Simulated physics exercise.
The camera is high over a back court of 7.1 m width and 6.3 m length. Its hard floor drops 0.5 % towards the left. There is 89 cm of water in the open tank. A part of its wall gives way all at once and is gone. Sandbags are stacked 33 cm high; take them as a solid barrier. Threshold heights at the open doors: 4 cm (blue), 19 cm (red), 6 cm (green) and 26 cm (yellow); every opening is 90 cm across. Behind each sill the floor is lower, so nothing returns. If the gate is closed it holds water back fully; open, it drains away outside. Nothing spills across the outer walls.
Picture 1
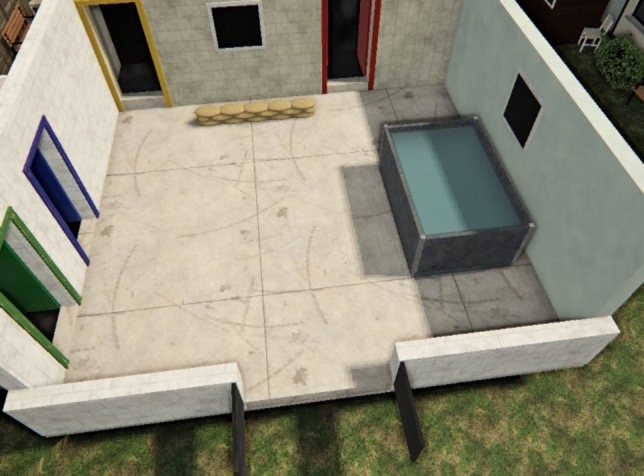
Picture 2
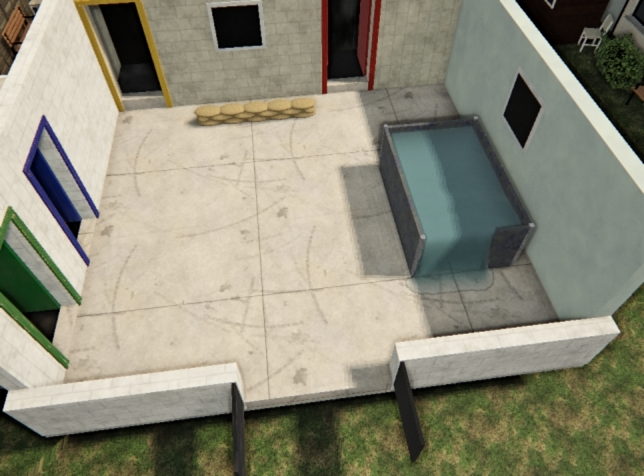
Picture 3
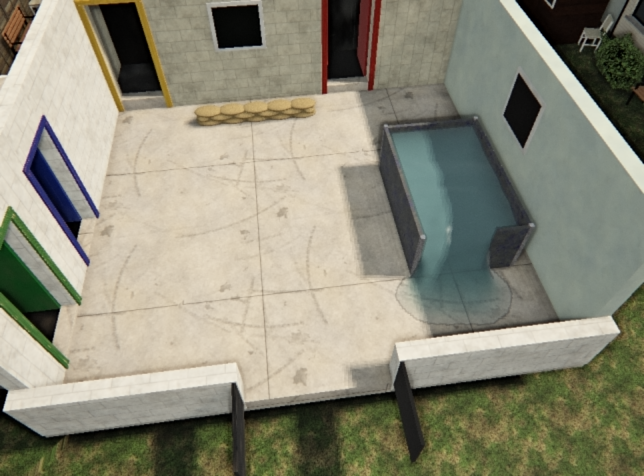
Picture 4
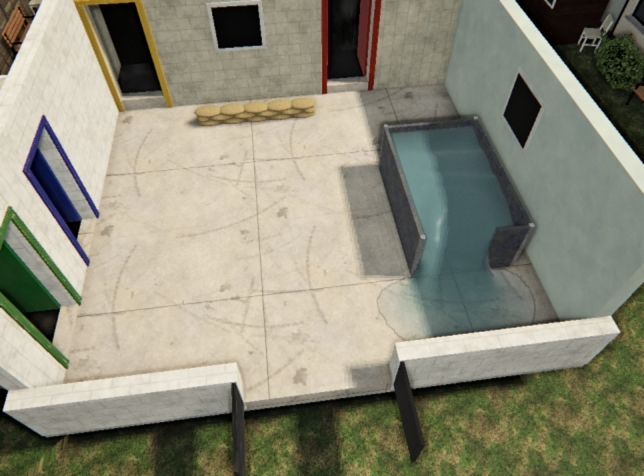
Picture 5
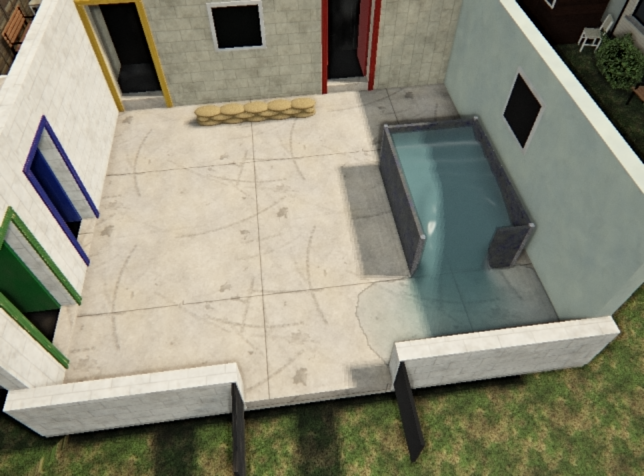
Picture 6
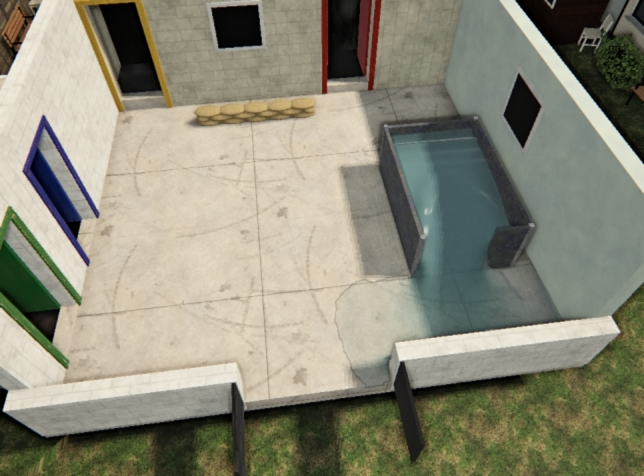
Water pours from a rectangular open tank on the right as part of its near wall disappears, then spreads in a thin sheet across the pale court floor, reaching the low front wall and extending leftward toward the front opening.
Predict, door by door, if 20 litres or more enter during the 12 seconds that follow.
The water let in: At the blue door it passes the limit; at the red door it stays under the limit; at the green door it goes over the limit; at the yellow door it does not reach the limit.
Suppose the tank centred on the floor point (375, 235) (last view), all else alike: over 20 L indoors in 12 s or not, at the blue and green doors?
Against that limit: Blue below, green under.
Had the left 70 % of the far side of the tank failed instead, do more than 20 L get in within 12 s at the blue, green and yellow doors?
Then: Blue over, green over, yellow below.
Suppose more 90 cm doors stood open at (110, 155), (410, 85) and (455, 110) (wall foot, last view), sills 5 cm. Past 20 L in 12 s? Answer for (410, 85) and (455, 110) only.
In turn: Over, below.
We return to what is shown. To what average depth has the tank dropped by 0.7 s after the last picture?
About 55 cm.
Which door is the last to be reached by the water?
The yellow one.
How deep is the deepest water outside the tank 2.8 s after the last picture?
About 31 cm.
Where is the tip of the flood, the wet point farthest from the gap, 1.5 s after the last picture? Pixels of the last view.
At about (73, 407).
Then, 0.7 s after the last picture water covers 15 % of the floor and is deepest (62 cm) near (566, 342); blue door not reached, red door not reached, green door not reached, yellow door not reached.
Then, 1.5 s after the last picture water covers 30 % of the floor and is deepest (51 cm) near (566, 342); blue door not reached, red door not reached, green door not reached, yellow door not reached.
Then, 2.8 s after the last picture water covers 50 % of the floor and is deepest (31 cm) near (441, 84); blue door 11 cm at the sill, 3 L in, red door not reached, green door 18 cm at the sill, 55 L in, yellow door not reached.
Then, 6.3 s after the last picture water covers 80 % of the floor and is deepest (18 cm) near (116, 128); blue door 7 cm at the sill, 50 L in, red door 6 cm at the sill, 0 L in, green door 12 cm at the sill, 214 L in, yellow door 15 cm at the sill, 0 L in.
Then, 11.3 s after the last picture water covers 95 % of the floor and is deepest (10 cm) near (117, 123); blue door 9 cm at the sill, 76 L in, red door 3 cm at the sill, 0 L in, green door 7 cm at the sill, 262 L in, yellow door 10 cm at the sill, 0 L in.
